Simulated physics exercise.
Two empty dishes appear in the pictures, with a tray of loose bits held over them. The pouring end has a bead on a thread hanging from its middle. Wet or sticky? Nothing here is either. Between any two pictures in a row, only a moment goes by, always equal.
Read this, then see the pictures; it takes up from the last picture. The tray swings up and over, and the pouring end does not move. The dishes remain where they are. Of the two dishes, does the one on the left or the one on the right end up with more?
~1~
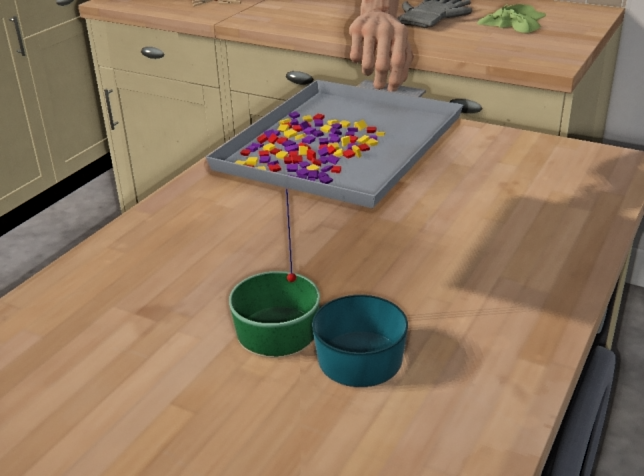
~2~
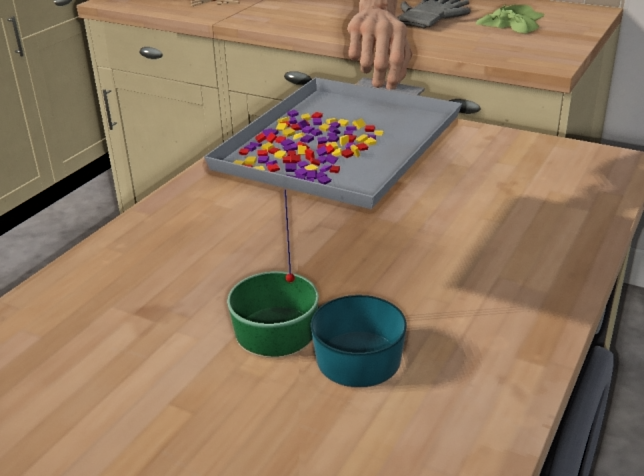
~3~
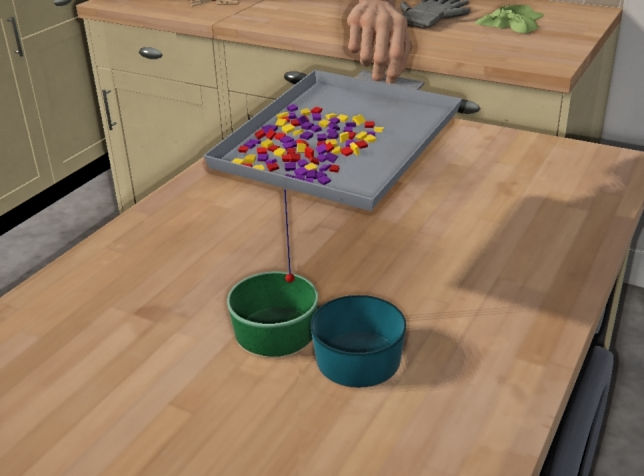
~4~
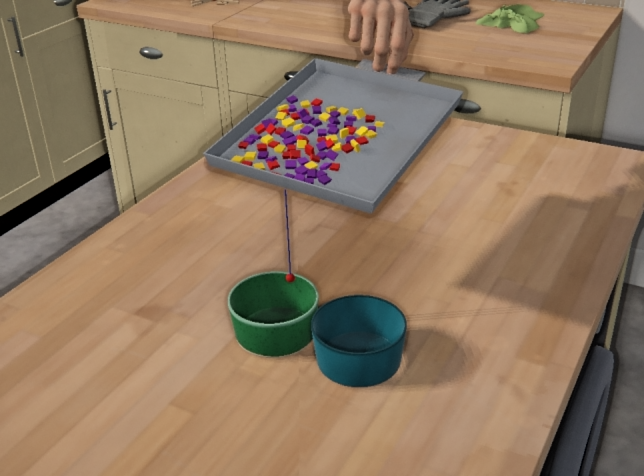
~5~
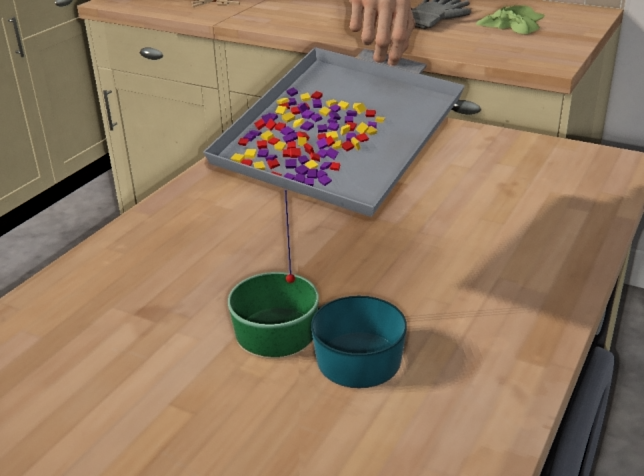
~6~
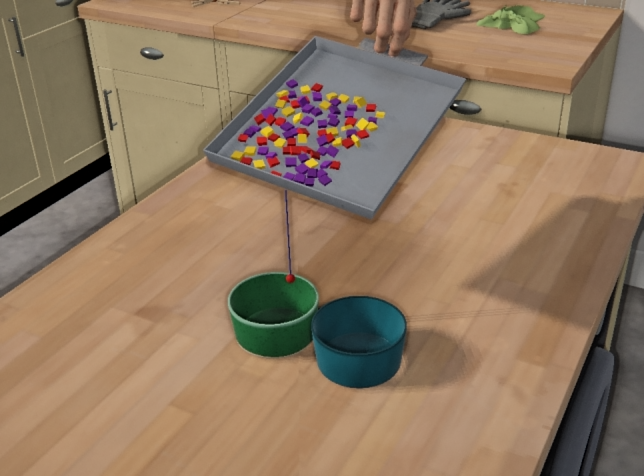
Watch, the one on the right side catches more of it.
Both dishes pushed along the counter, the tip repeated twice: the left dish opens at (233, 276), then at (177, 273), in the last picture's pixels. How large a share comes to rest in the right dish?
The first gives 50 %, the second 0 %.
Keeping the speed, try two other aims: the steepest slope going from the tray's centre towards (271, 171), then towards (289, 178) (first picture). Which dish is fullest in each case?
Try 1: The left-side dish; try 2: The left-side dish.
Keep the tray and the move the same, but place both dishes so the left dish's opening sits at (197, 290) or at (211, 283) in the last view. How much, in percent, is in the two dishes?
Close to 10 in a hundred, followed by close to 20 in a hundred.
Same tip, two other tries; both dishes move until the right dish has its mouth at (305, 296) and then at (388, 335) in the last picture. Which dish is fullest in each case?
Try 1 - the dish at right; try 2 - the dish at left.
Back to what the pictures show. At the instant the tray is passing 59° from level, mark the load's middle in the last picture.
(331, 181).
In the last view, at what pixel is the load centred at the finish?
About pixel (351, 348).
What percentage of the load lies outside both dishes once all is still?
Roughly 30 in a hundred.
Soon, tray tipped steeply; nearly all on the tray; a stray few in the air.
A while on, tray tipped right over; most on the tray; about a quarter in the right dish; a stray few outside both; a stray few in the air.
Towards the end, tray tipped past a quarter turn; about two thirds in the right dish; a small part in the left dish; about a quarter outside both.
Finally, tray tipped past a quarter turn; about two thirds in the right dish; a small part in the left dish; about a quarter outside both.
